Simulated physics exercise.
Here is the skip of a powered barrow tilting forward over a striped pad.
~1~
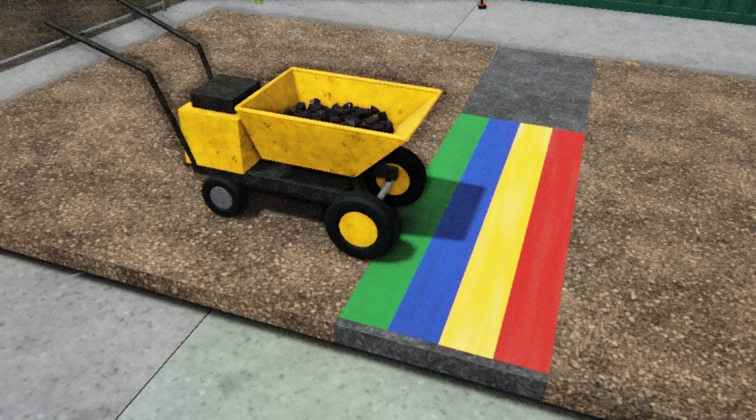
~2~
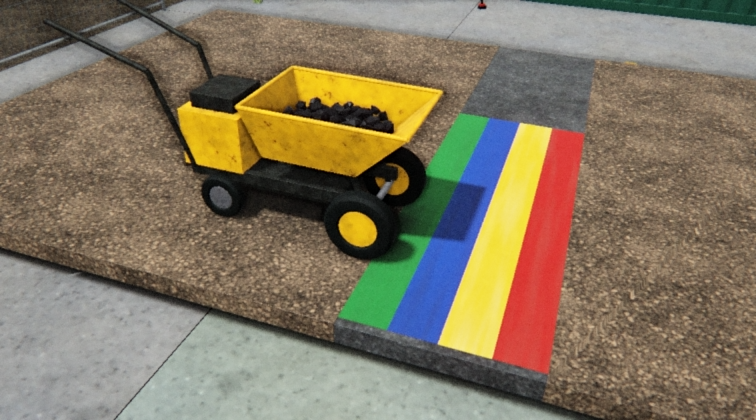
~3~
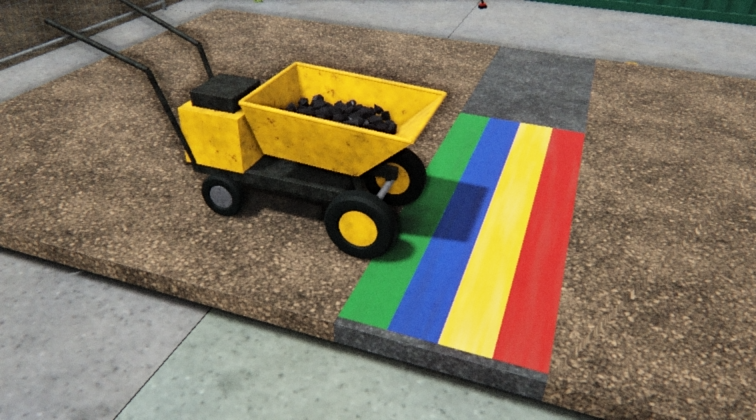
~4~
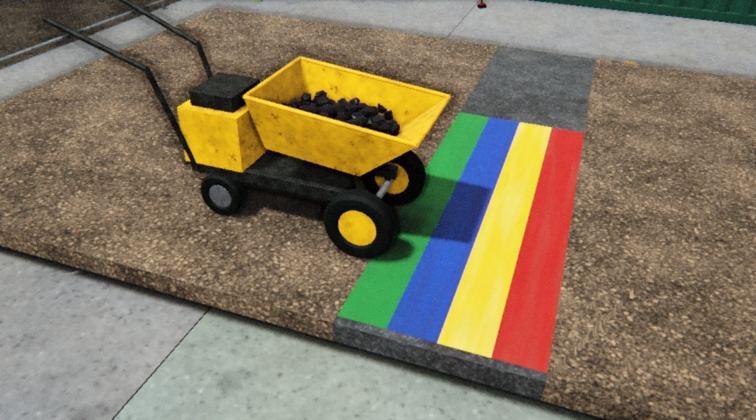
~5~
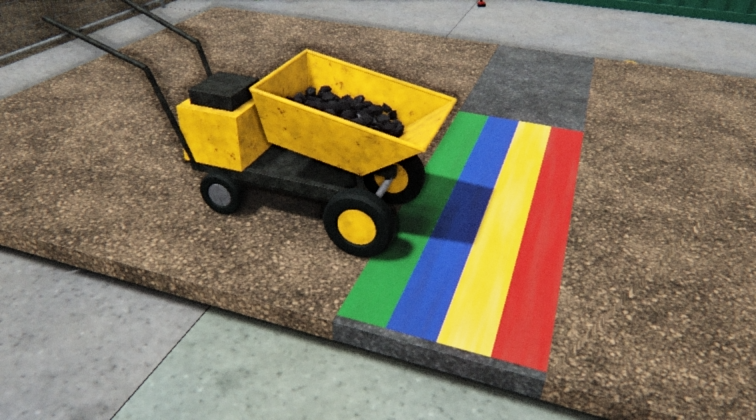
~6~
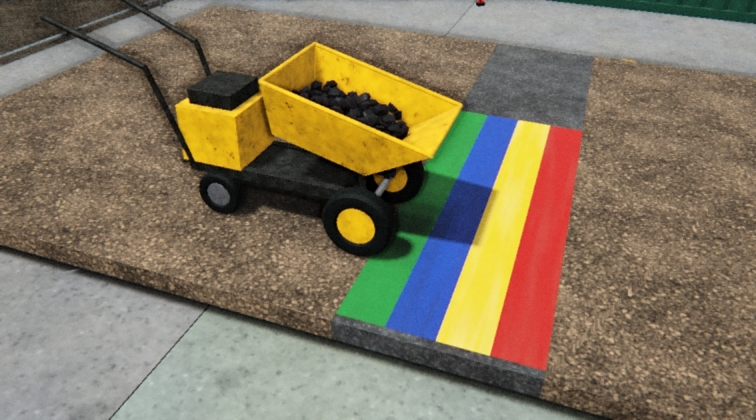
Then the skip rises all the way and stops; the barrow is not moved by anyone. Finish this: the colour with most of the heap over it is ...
... Yellow.
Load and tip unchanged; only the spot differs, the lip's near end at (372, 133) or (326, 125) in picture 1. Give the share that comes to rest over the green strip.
About 0 % and about 20 %.
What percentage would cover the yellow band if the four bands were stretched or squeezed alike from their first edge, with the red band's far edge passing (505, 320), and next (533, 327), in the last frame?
First case 10 per cent, second case 30 per cent.
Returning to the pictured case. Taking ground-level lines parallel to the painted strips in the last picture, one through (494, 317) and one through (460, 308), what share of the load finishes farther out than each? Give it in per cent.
I'd say about 50 and about 80 in a hundred.
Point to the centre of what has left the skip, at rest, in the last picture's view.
Near pixel (514, 254).
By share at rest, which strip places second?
The next one is the strip in red.
Soon after the last picture, skip tipped steeply; all in the skip.
A little later, skip tipped steeply; most in the skip; about a quarter over the yellow strip; a stray few over the red strip.
Later still, skip tipped right over; a small part in the skip; about half over the yellow strip; about a third over the red strip; a small part off the paint.
At rest, skip tipped right over; a small part in the skip; none over the green strip; a stray few over the blue strip; about half over the yellow strip; about a third over the red strip; a small part off the paint.
